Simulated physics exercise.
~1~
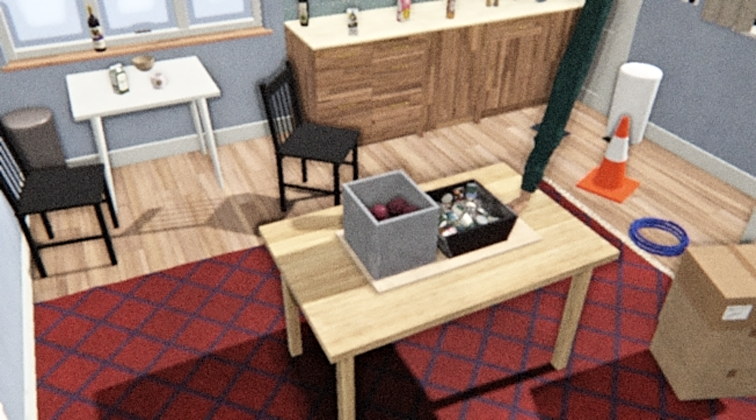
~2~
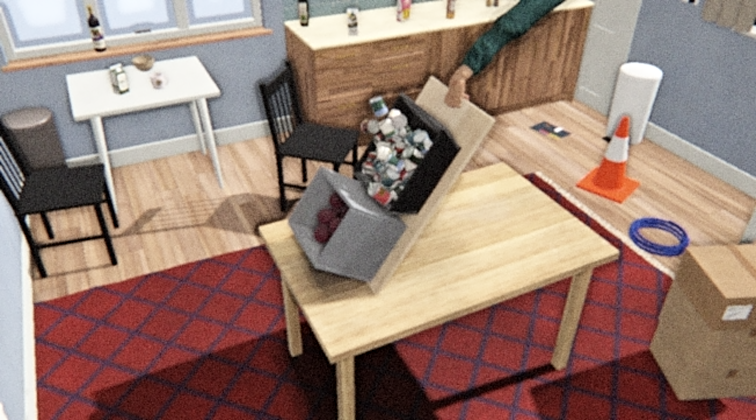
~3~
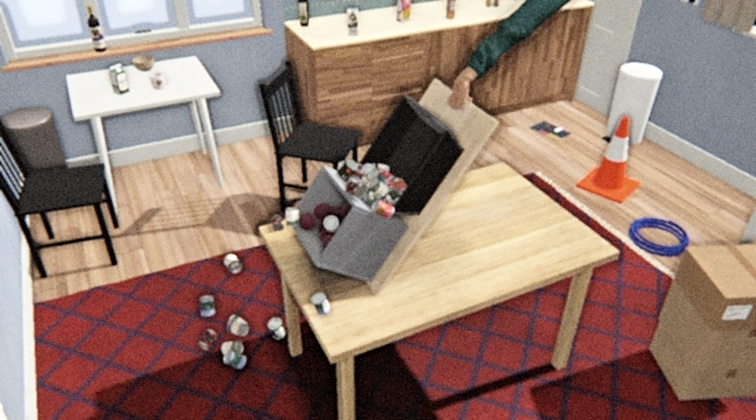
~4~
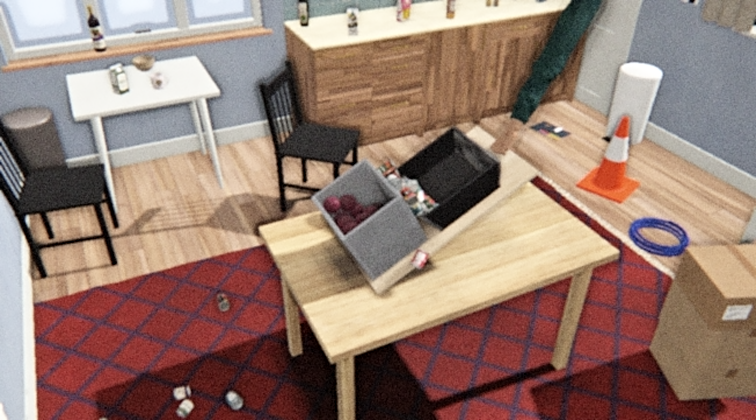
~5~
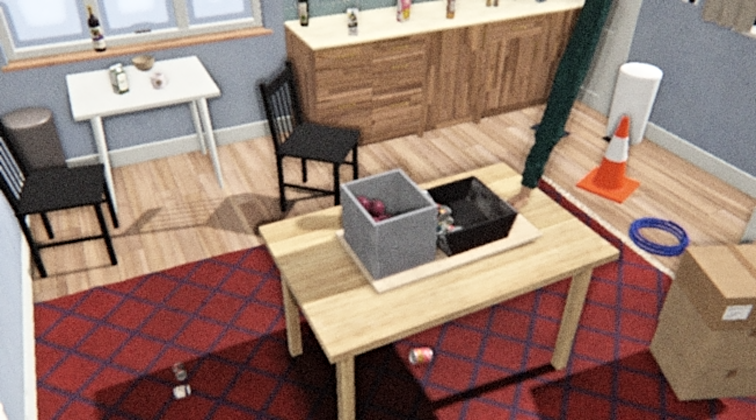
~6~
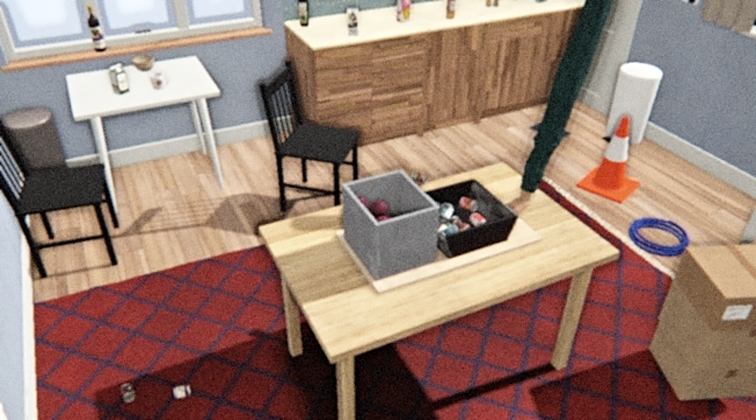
In a room with a red rug, an arm tipped a board holding two baskets steeply leftward on a table, and small tins spilled from the black one onto the floor before it was lowered flat, the dark red onions still in the grey basket.
